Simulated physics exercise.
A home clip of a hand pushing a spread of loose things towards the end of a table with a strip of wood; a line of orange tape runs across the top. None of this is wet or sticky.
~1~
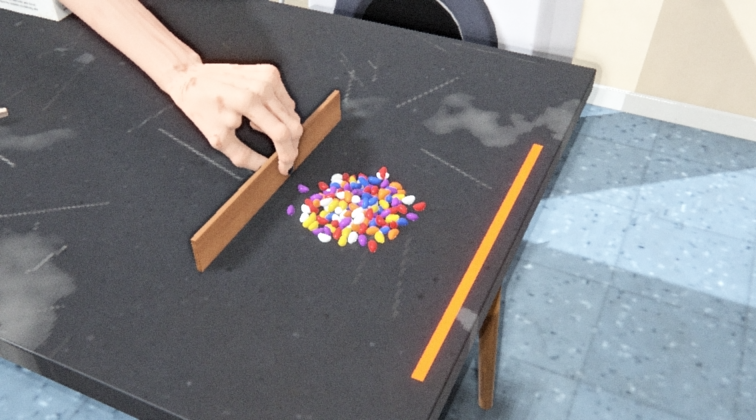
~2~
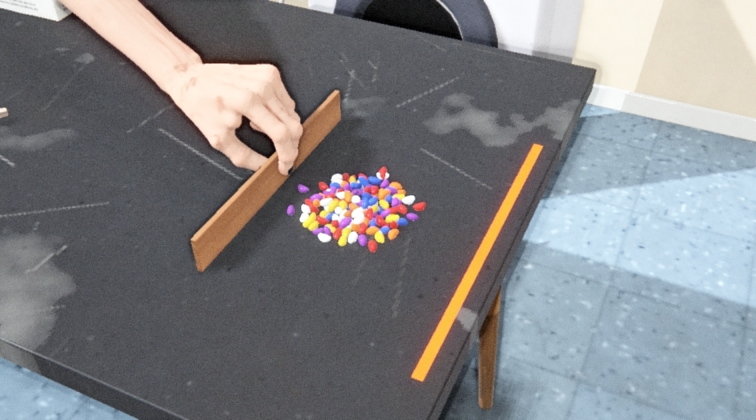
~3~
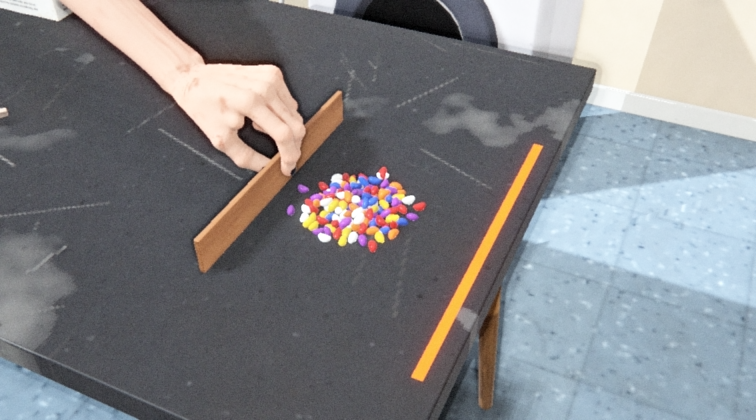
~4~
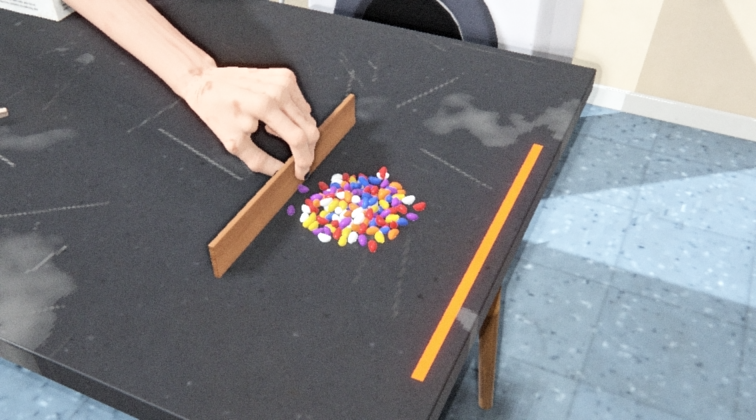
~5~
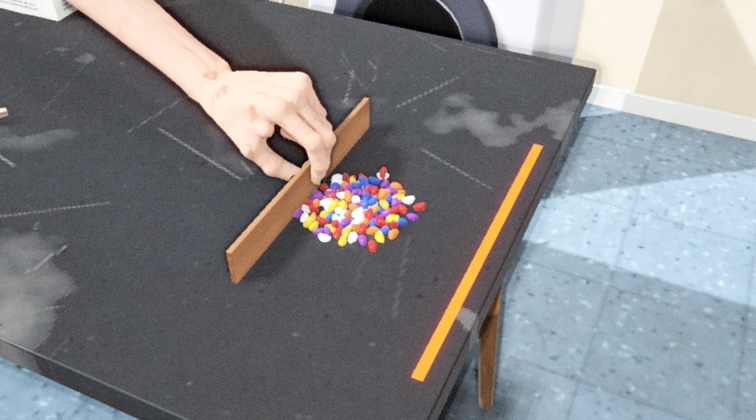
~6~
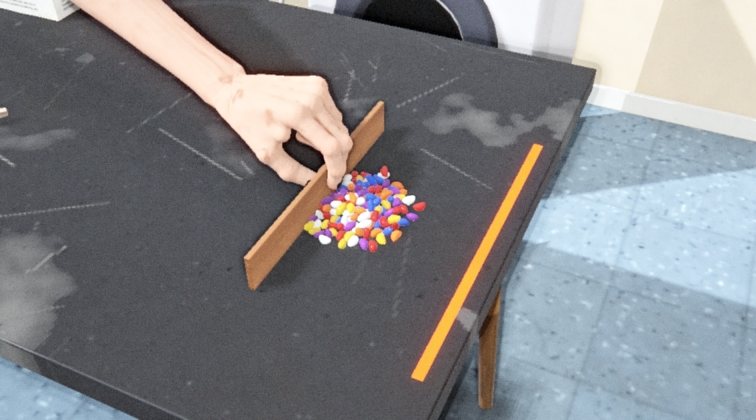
At first, a hand holds a wooden strip still on a dark tabletop, beside a heap of colourful jelly beans, with orange tape further right near the table's edge. Then the hand slides the strip a short way right, meeting the heap's left side and nudging some of the beans along.
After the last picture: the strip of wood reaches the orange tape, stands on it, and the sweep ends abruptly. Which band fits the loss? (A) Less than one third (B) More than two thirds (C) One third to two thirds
More than two thirds (B).
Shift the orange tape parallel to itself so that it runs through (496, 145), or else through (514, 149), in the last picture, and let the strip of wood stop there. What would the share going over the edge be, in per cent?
Case one: Around 20 percent; case two: 50 percent.
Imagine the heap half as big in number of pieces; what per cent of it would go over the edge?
Estimate: Around 80 %.
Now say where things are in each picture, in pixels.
In the first picture, strip of wood near (208, 242), at rest; orange tape near (534, 154), right by the edge; edge at (507, 255); the heap near (357, 205), jelly beans.
In the second picture, strip of wood near (208, 242), at rest.
In the third picture, strip of wood near (211, 243); the heap near (357, 205).
In the fourth picture, strip of wood near (225, 248).
In the fifth picture, strip of wood near (243, 254); the heap near (357, 205), only a few pushed along.
In the sixth picture, strip of wood near (260, 260); orange tape near (534, 154); edge at (507, 255); the heap near (361, 207), near a third pushed along.
Shortly afterwards, strip of wood still moving, near (408, 194); heap all on the table, its front near (481, 245).
Next, strip of wood stopped at the orange tape; heap the bulk over the edge.
In the end, strip of wood stopped at the orange tape; heap the bulk over the edge.
